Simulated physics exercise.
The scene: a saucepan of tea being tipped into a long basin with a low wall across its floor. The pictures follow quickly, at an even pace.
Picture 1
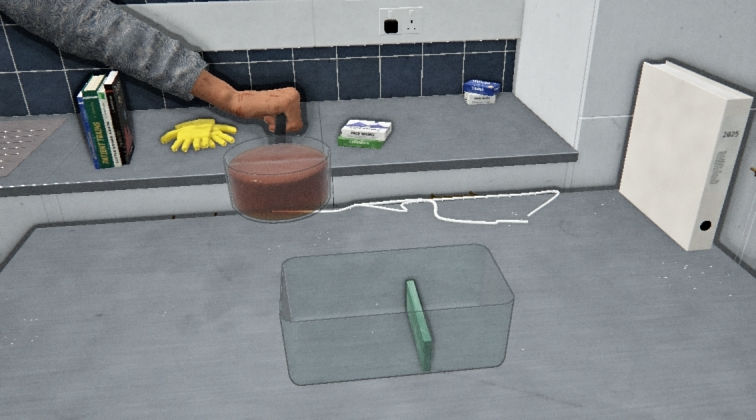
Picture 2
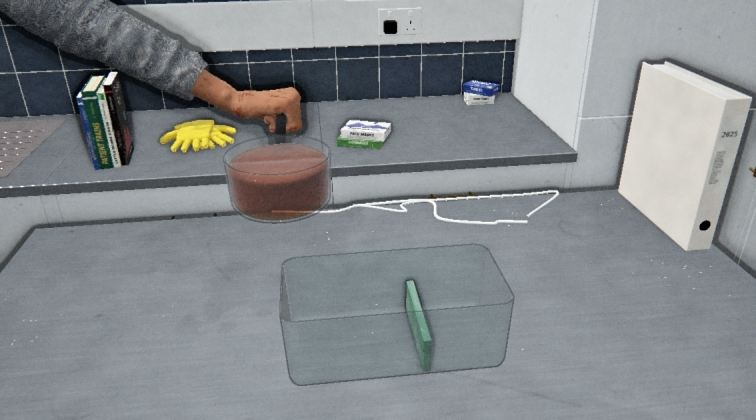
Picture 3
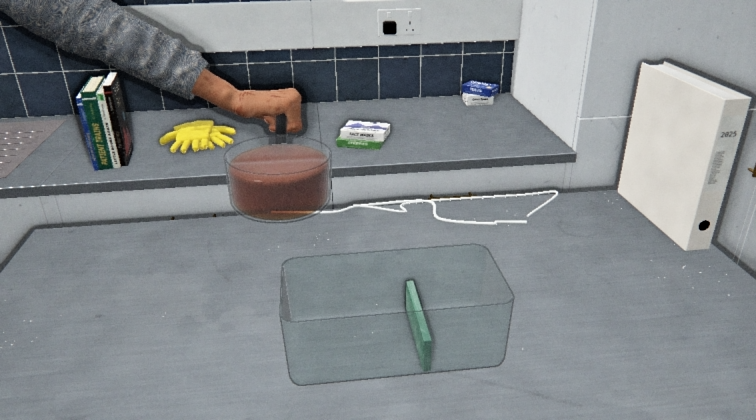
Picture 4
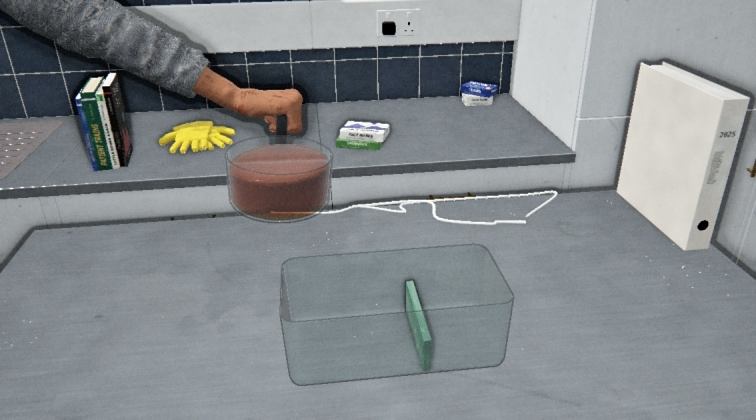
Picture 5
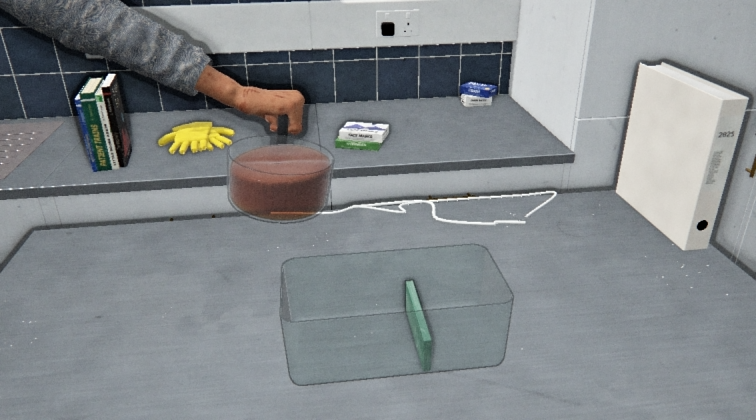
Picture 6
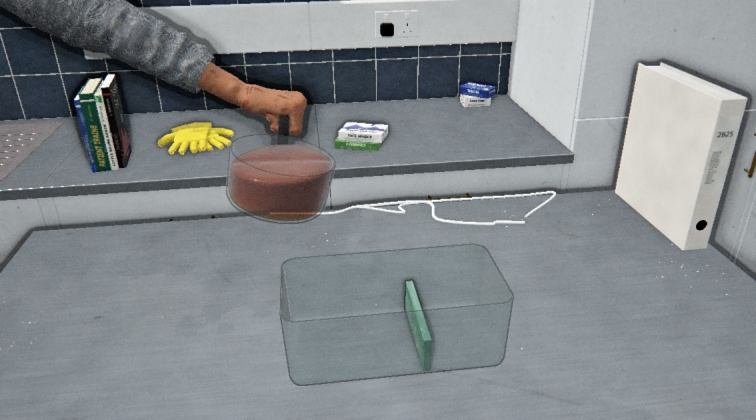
The clip opens on a hand above a clear round pan of reddish-brown tea, with an empty, see-through long basin in front, a low green wall standing across its floor. The pan starts almost level, then leans slightly to the right, its tea staying inside while the basin remains still.
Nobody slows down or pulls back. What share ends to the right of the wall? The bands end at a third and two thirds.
In the end not even a third is right of the wall.
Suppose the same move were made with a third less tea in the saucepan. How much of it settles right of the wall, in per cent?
Some 5 per cent.
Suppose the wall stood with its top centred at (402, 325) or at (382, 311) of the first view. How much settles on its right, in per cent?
About 35 and 60 per cent.
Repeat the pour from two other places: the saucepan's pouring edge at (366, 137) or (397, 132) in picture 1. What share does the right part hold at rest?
Roughly 50 per cent, and 80 per cent.
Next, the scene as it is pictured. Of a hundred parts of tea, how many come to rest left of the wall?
Close to 95 per cent.
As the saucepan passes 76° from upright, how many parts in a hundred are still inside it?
Near 45 %.
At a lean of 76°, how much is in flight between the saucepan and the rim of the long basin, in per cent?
Close to 40 per cent.
A moment on, the saucepan is tipped on its side and 44 per cent is still to pour, 14 is left of the wall and 0 right of it.
Next, the saucepan is tipped right over and 5 per cent is still to pour, 83 is left of the wall and 1 right of it.
Then the saucepan is tipped right over and 0 per cent is still to pour, 96 is left of the wall and 2 right of it.
Later the saucepan is tipped right over and 0 per cent is still to pour, 96 is left of the wall and 2 right of it.
Finally, 96 per cent lies left of the wall, 2 right of it and 2 outside.
